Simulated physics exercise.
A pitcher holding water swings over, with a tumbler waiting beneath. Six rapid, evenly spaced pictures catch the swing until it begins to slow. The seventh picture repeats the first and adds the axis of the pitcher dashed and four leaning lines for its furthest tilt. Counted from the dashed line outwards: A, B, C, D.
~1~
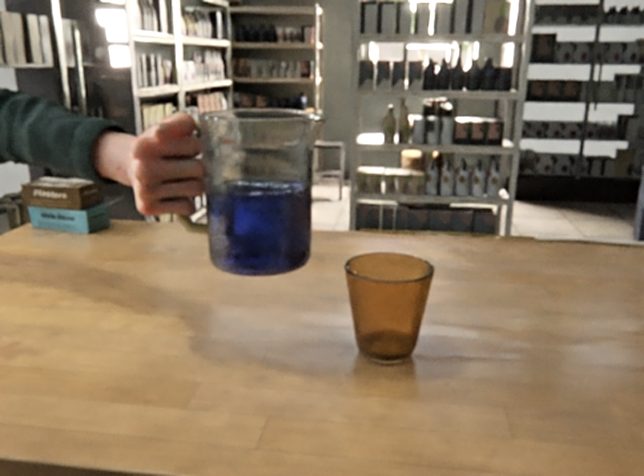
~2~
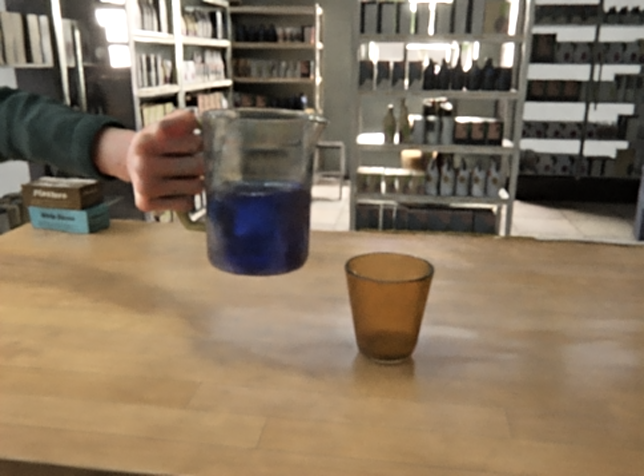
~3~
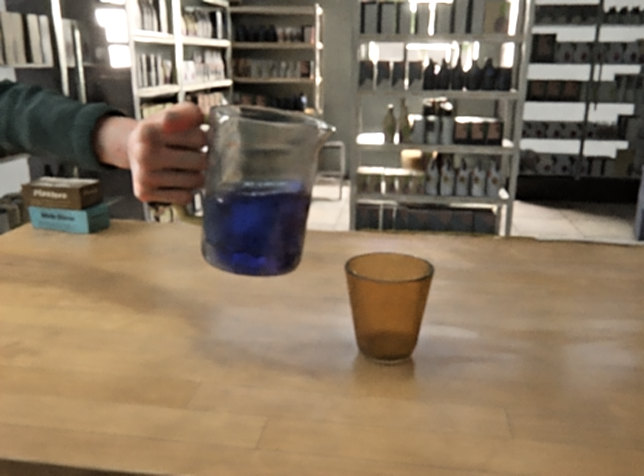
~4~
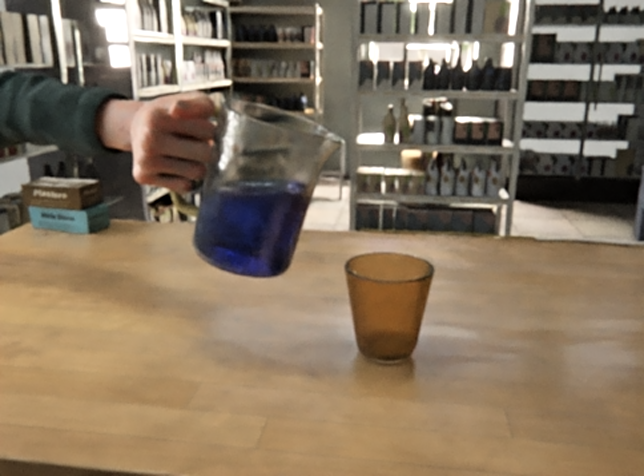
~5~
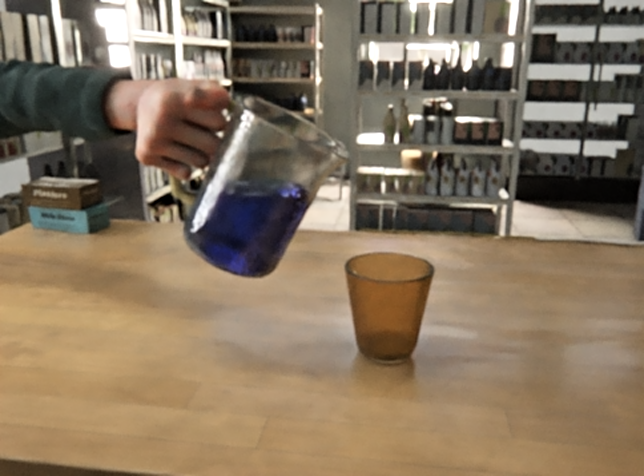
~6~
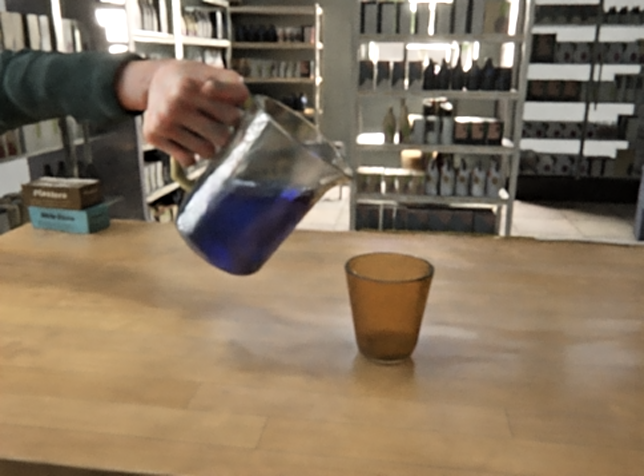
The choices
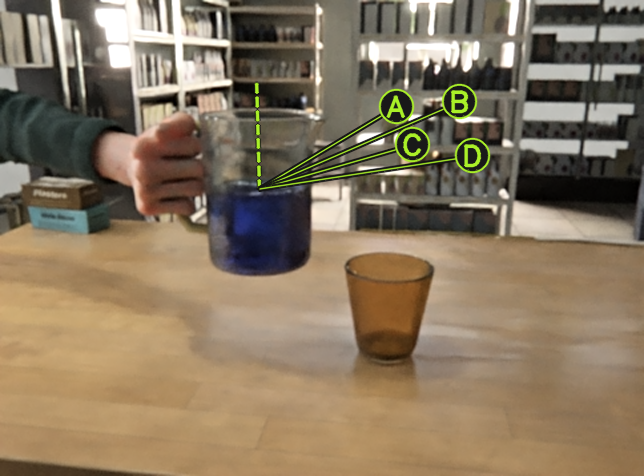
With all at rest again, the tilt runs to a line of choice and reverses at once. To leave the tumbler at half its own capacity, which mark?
C beats the others.
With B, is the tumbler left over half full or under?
Under.
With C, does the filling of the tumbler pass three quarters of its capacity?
No.
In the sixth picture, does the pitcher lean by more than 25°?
Yes.
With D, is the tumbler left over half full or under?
Over.
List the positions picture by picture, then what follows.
Upright, lip at (324, 119); rim of the tumbler round (389, 266); nothing has left yet.
Upright, lip at (327, 121); nothing has left yet.
Tipped about 8°, lip at (333, 129); nothing has left yet.
Tipped about 16°, lip at (342, 141); nothing has left yet.
Tipped about 27°, lip at (349, 158); nothing has left yet.
Tipped about 38°, lip at (354, 177); nothing has left yet.
On the marked copy, A at (381, 115); B at (443, 109); C at (395, 149); D at (456, 158).
If A is chosen, the tumbler ends with about 10 % of what it can hold.
If B is chosen, the tumbler ends with about 28 % of what it can hold.
If C is chosen, the tumbler ends with about 52 % of what it can hold.
If D is chosen, the tumbler ends with about 72 % of what it can hold; 4 % of the water is spilt.
